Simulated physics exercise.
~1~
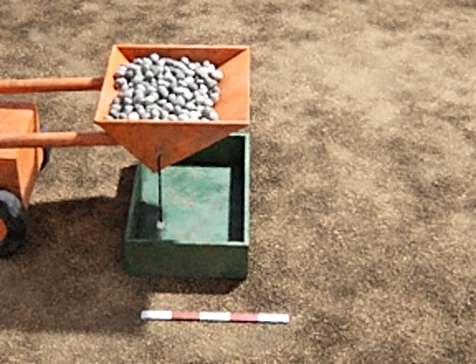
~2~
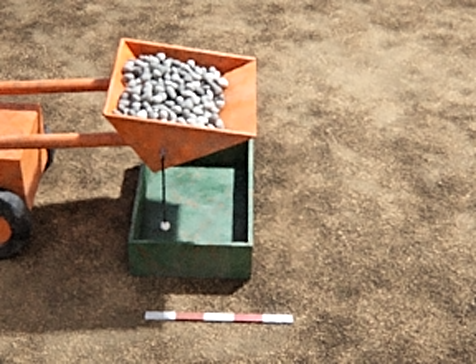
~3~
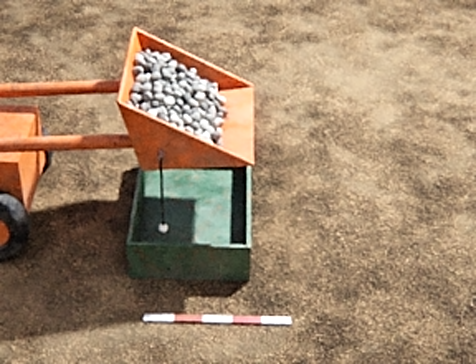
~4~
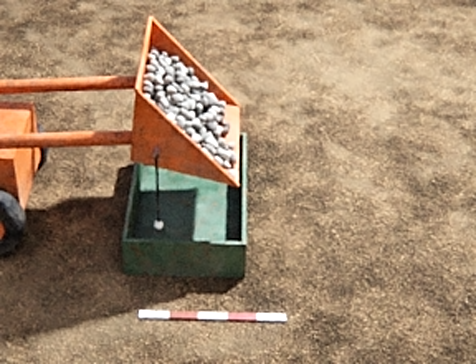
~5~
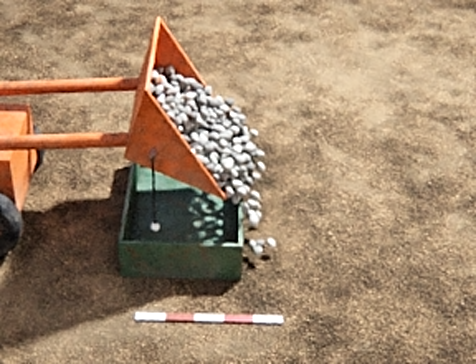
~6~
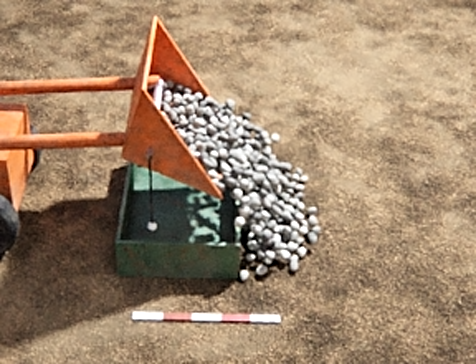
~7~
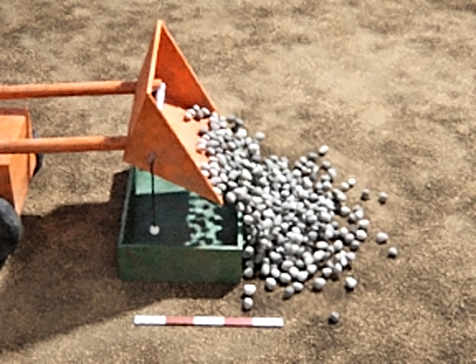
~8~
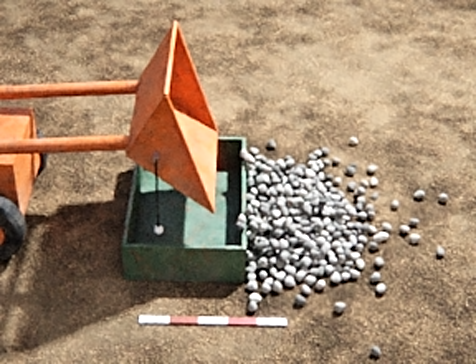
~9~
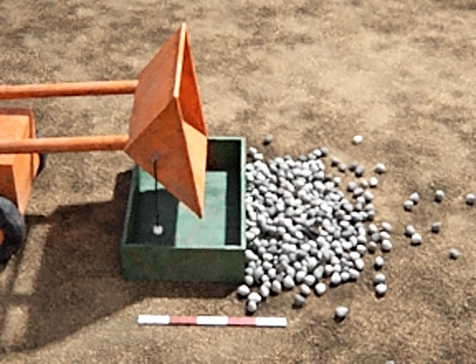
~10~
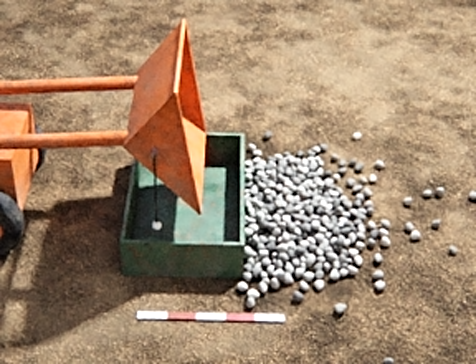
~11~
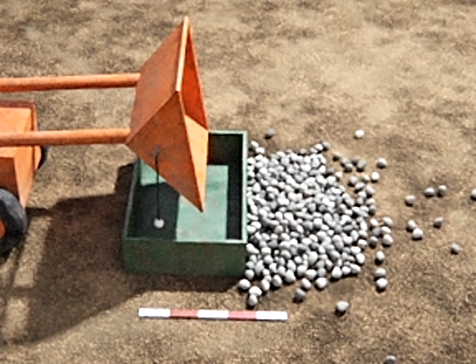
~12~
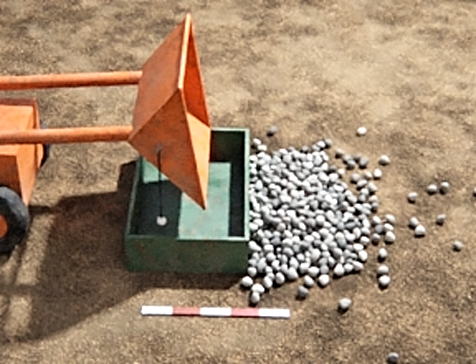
Orange loader bucket tipping grey stones past the right side of a green bin, leaving them heaped on the ground beside it.
